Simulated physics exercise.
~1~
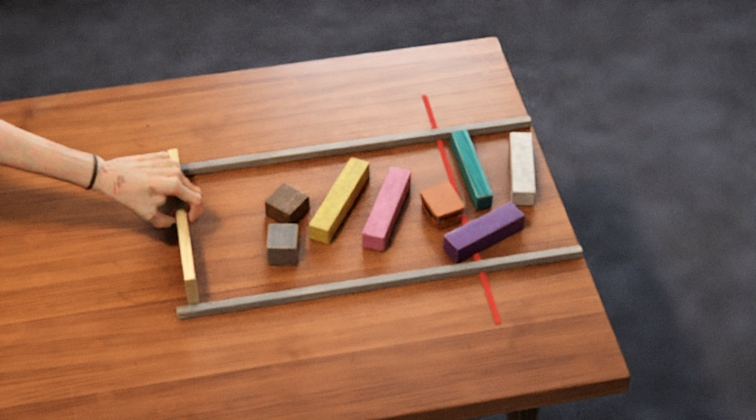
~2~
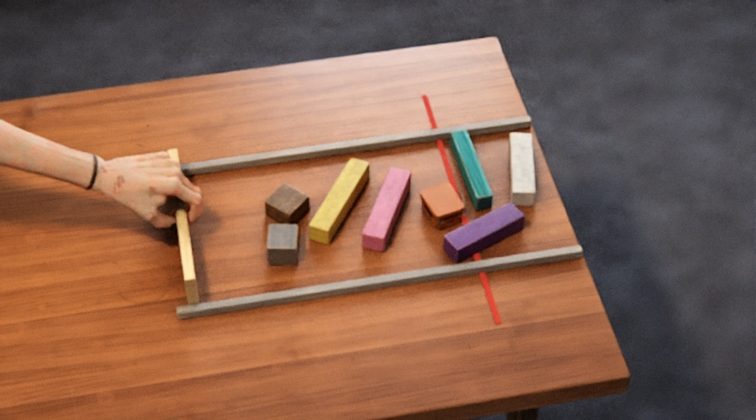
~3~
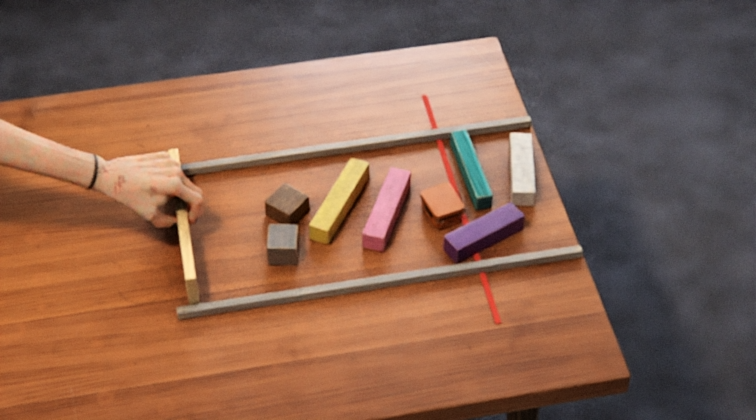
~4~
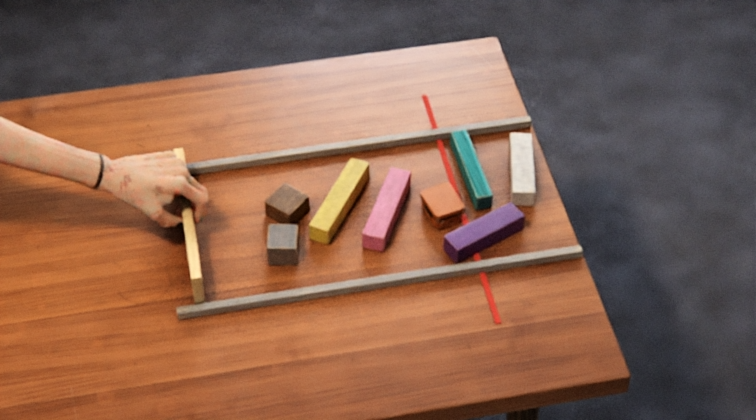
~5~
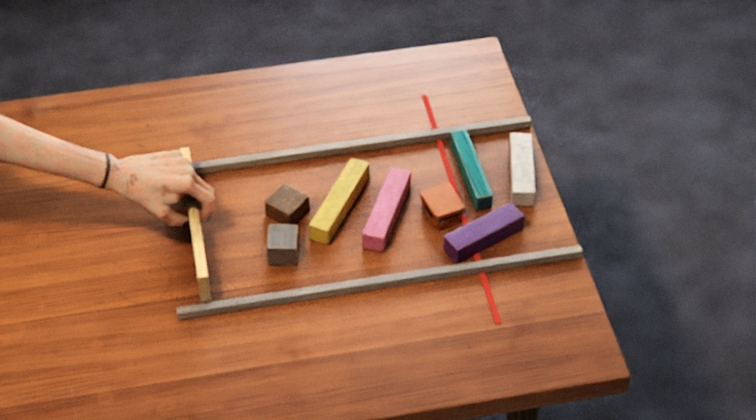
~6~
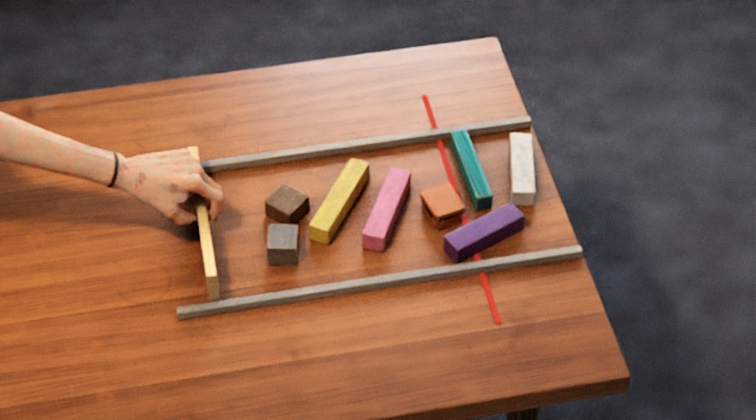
On a wooden table, colourful blocks and bars lay scattered between two rails while a hand held a board at the left, then slid it slightly right, and the pieces stayed still.
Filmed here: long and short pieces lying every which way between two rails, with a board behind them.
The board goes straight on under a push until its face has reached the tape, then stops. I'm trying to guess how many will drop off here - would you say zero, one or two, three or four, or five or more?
I'd say one or two.
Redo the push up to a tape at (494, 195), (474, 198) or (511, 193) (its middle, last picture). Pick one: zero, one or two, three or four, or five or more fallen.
Tape by tape, the falls would be three to four, then either three or four, then three to four.
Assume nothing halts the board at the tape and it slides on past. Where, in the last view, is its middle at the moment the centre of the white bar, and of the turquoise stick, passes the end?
Near (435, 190) in the first case, near (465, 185) in the other.
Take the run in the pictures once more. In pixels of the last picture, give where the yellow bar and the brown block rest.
In the last picture they sit at about (494, 172) and about (467, 171).
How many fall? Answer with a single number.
It comes to 1.
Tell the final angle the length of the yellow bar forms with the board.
It measures close to 5 degrees.
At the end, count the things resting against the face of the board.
Count recorded: 3.
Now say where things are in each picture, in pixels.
White bar (522, 168); turquoise stick (471, 169); purple bar (484, 232); board (183, 226); tape (459, 200), in the first frame.
Turquoise stick (471, 169); yellow bar (340, 200), in the second frame.
Purple bar (484, 232); pink bar (387, 209), in the third frame.
White bar (522, 169); brown block (287, 206), in the fourth frame.
Turquoise stick (471, 169); board (195, 224), in the fifth frame.
White bar (522, 169); turquoise stick (471, 169); purple bar (484, 232); board (203, 223); tape (459, 200), in the sixth frame.
Early on, none off yet; white bar at rest near (522, 169); turquoise stick at rest near (471, 169); purple bar at rest near (484, 232).
Finally, the number that fall off is one or two; lost, white bar.
